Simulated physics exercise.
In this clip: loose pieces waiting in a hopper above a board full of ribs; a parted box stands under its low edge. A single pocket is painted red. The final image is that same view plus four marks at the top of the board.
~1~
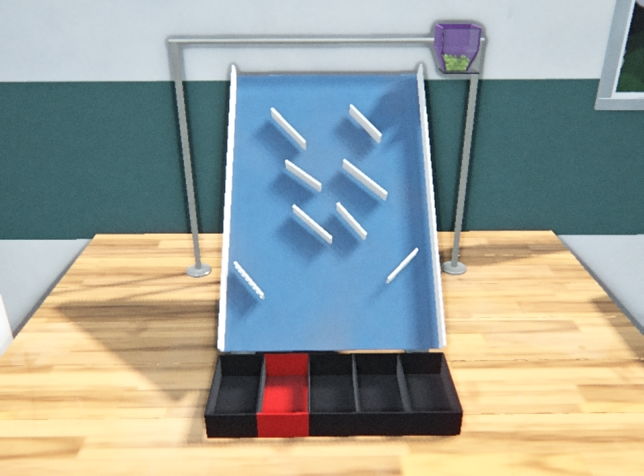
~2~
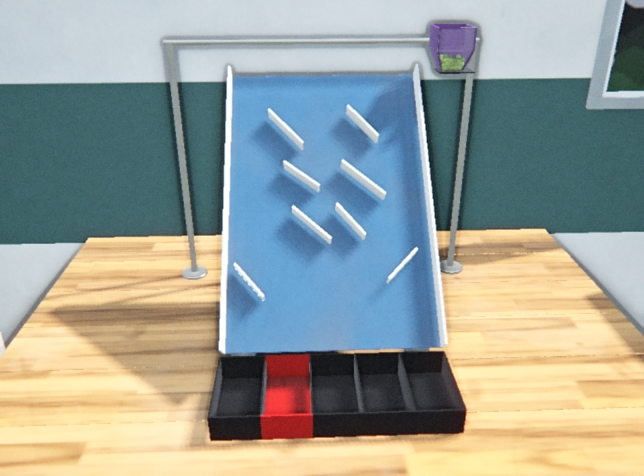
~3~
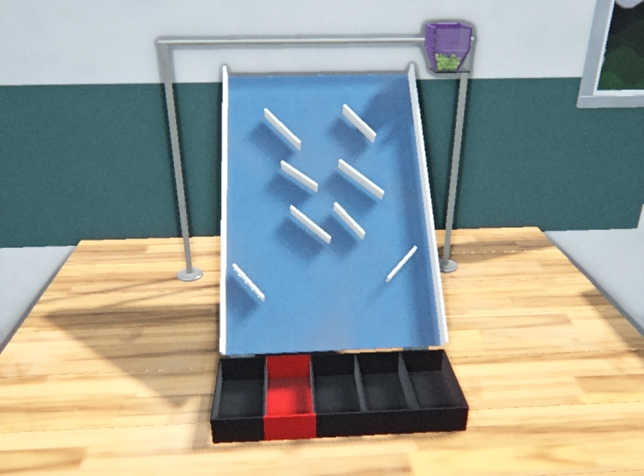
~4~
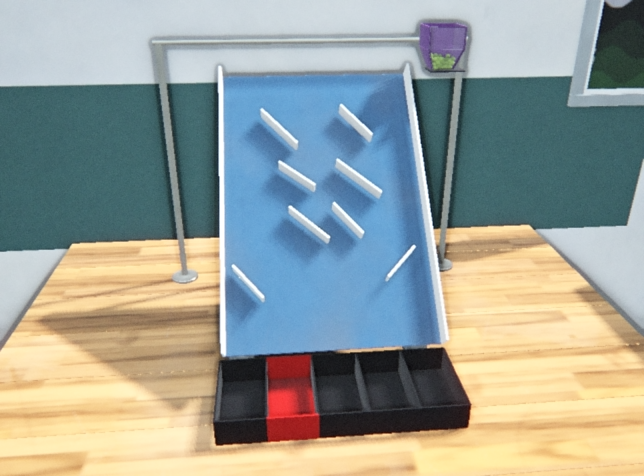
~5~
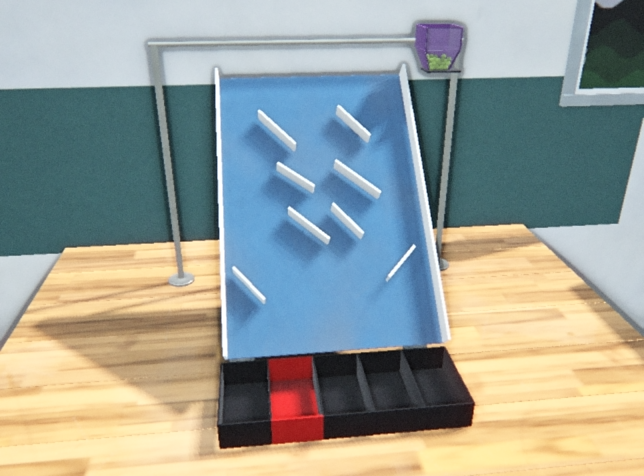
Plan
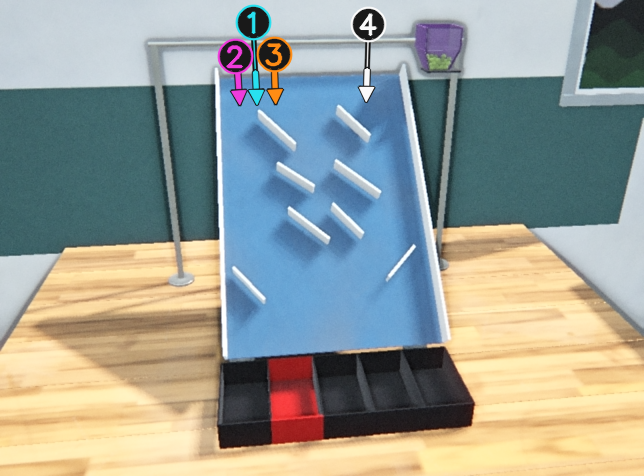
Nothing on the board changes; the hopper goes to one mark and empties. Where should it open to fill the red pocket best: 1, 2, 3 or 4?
2 beats the others.
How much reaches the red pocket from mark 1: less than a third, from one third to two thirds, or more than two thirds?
It is less than a third.
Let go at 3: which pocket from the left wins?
It is the fourth one.
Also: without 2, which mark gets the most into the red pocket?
The answer is 1.
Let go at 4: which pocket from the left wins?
The fifth from the left.
On the marked copy, mark 1 meets the board at (256, 99); mark 2 meets the board at (239, 99); mark 3 meets the board at (275, 98); mark 4 meets the board at (366, 96).
If 1 is chosen, close to a quarter in the red pocket, close to two thirds in other pockets, a small share outside the box.
If 2 is chosen, close to a third in the red pocket, close to half in other pockets, a small share outside the box.
If 3 is chosen, only a few in the red pocket, all but a few in other pockets, only a few outside the box.
If 4 is chosen, only a few in the red pocket, the bulk in other pockets, a small share outside the box.
